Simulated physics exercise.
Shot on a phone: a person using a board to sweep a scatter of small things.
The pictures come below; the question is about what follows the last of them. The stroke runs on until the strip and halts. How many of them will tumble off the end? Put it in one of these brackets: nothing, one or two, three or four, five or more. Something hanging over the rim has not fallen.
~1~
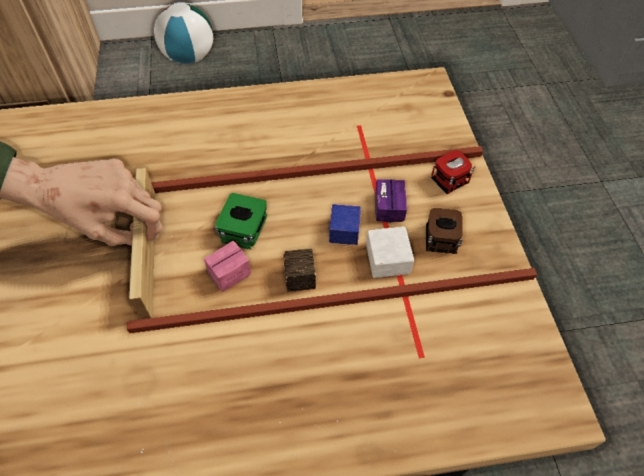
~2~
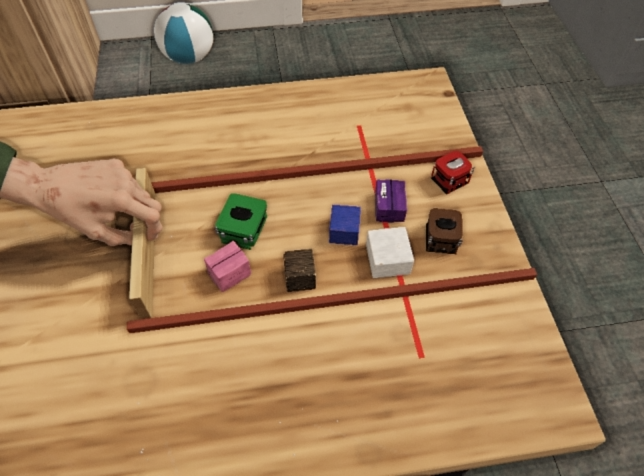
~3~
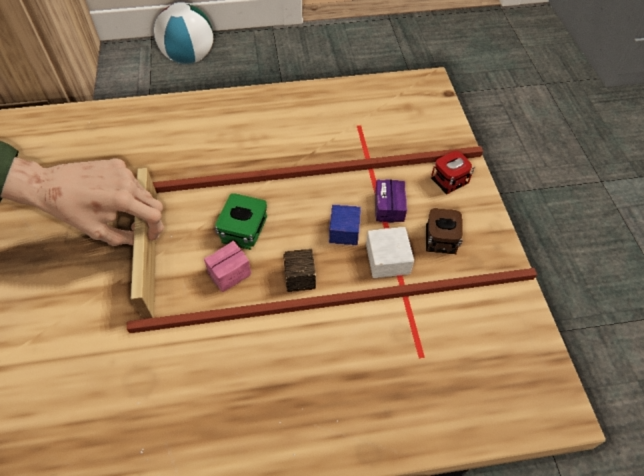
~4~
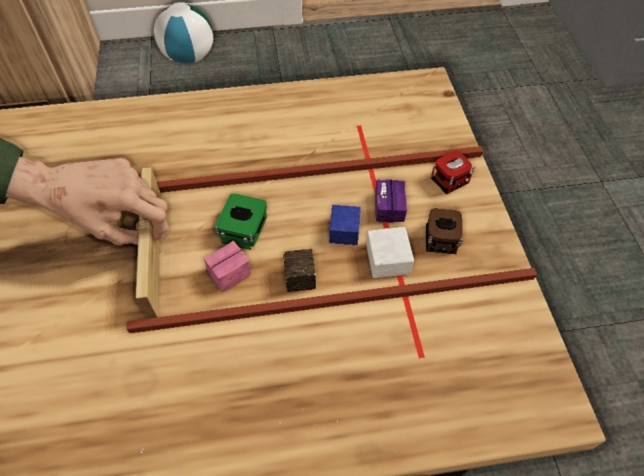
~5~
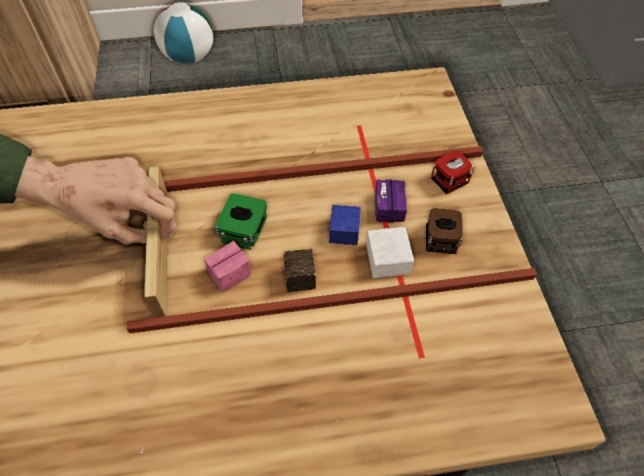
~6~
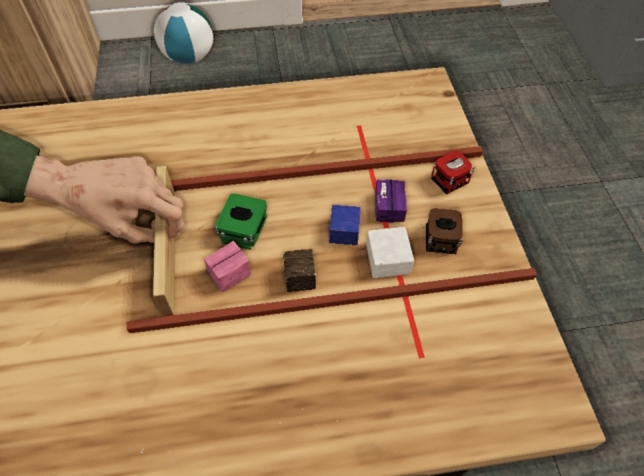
What falls is not even one.
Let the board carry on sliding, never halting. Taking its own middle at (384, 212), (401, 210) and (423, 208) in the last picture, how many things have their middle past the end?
Respectively 0, 0 and 1.
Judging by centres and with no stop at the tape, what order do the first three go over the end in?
Earliest first - brown case, red case, white block.
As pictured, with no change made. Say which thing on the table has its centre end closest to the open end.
The brown case winds up nearest.
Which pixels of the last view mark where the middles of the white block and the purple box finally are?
About (476, 243), and the other about (431, 193).
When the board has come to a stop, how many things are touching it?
That number would be 2.
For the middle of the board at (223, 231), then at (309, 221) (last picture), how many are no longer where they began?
I count 2 first and 5 after.
Soon after, none off yet; red case at rest near (452, 172); brown case at rest near (444, 231); purple box at rest near (391, 201).
At rest, the number that fall off is zero.
